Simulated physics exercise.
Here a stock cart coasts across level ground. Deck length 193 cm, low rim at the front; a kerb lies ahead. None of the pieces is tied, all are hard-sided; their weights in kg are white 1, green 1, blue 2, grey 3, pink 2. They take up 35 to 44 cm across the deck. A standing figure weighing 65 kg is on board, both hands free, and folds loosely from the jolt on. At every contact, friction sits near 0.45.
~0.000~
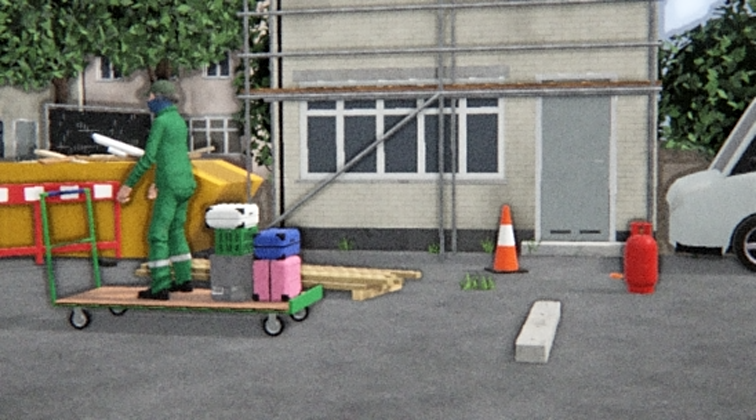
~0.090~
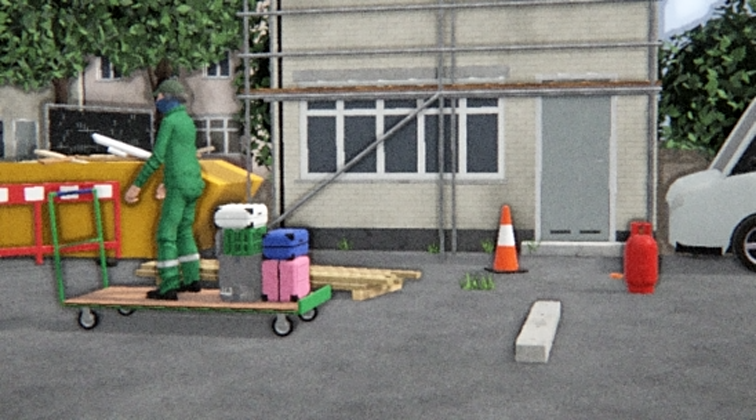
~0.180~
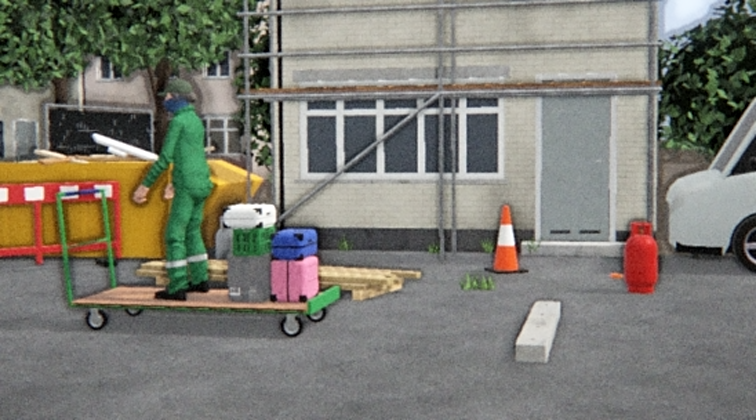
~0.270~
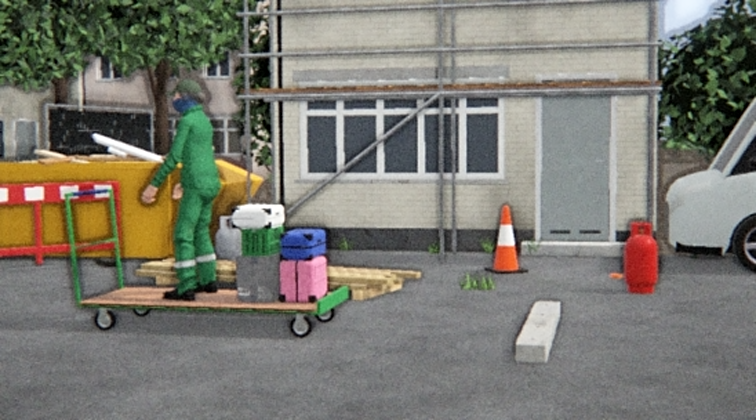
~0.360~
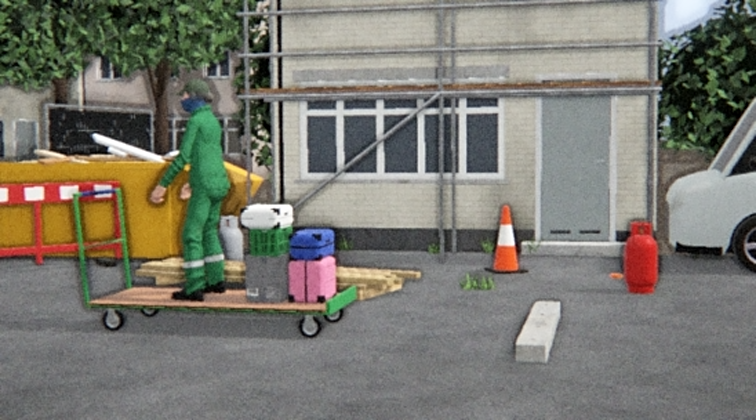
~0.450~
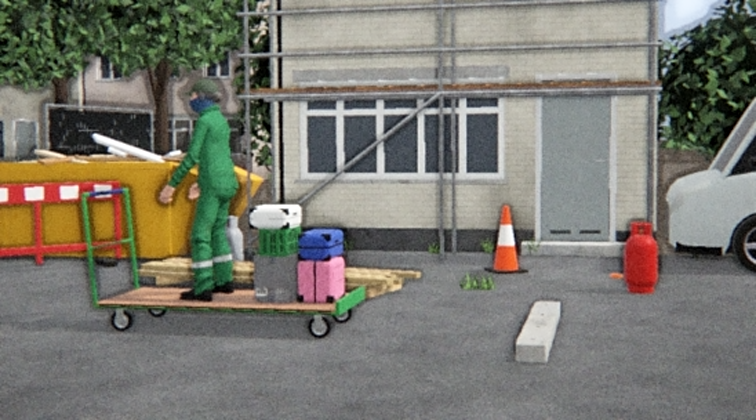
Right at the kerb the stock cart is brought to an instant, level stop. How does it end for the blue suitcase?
Yeah, it does not escape over the edge.
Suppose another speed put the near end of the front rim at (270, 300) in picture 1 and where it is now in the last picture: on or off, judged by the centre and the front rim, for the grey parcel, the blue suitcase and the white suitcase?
Then the grey one is still in place, the blue one is no longer aboard and the white one is no longer aboard.
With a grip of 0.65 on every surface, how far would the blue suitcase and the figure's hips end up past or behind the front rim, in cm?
The blue one would stop 20 behind the front rim, and the hips 100 behind it.
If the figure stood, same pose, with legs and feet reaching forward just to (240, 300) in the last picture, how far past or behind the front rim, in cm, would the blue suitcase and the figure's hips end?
The blue one would end 50 cm past the front rim, while the hips stop 120 cm behind it.
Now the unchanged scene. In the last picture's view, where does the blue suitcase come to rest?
Roughly pixel (515, 248).
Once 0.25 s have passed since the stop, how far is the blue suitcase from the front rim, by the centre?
Around 15 cm short of the front rim.
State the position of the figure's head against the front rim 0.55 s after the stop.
The head is roughly 120 cm back from the front rim.
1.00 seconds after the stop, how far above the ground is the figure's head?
At that moment it's around 50 cm off the ground.
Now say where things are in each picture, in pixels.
In the first picture, blue suitcase (277, 244), pink suitcase (277, 279), rim corner (291, 309); 178 cm short of the stop.
In the second picture, blue suitcase (286, 244), pink suitcase (286, 279), rim corner (300, 309); 171 cm short of the stop.
In the third picture, blue suitcase (295, 244), pink suitcase (295, 279), rim corner (309, 309); 163 cm short of the stop.
In the fourth picture, blue suitcase (303, 245), pink suitcase (303, 279), rim corner (319, 309); 156 cm short of the stop.
In the fifth picture, blue suitcase (312, 245), pink suitcase (312, 279), rim corner (328, 310); 149 cm short of the stop.
In the sixth picture, blue suitcase (321, 245), pink suitcase (321, 280), rim corner (337, 310); 142 cm short of the stop. Speed about 0.8 m/s.
After 2.23 s the deck stops.
After 2.78 s the blue suitcase is 17 cm behind the rim, tilted 0°, near (515, 248) in the last picture's view.
After 3.23 s the blue suitcase is 17 cm behind the rim, tilted 0°, near (515, 248) in the last picture's view.
At rest, 6.2 s, nothing is past the rim; behind it, white suitcase, green crate, blue suitcase, grey parcel, pink suitcase and the figure's hips.
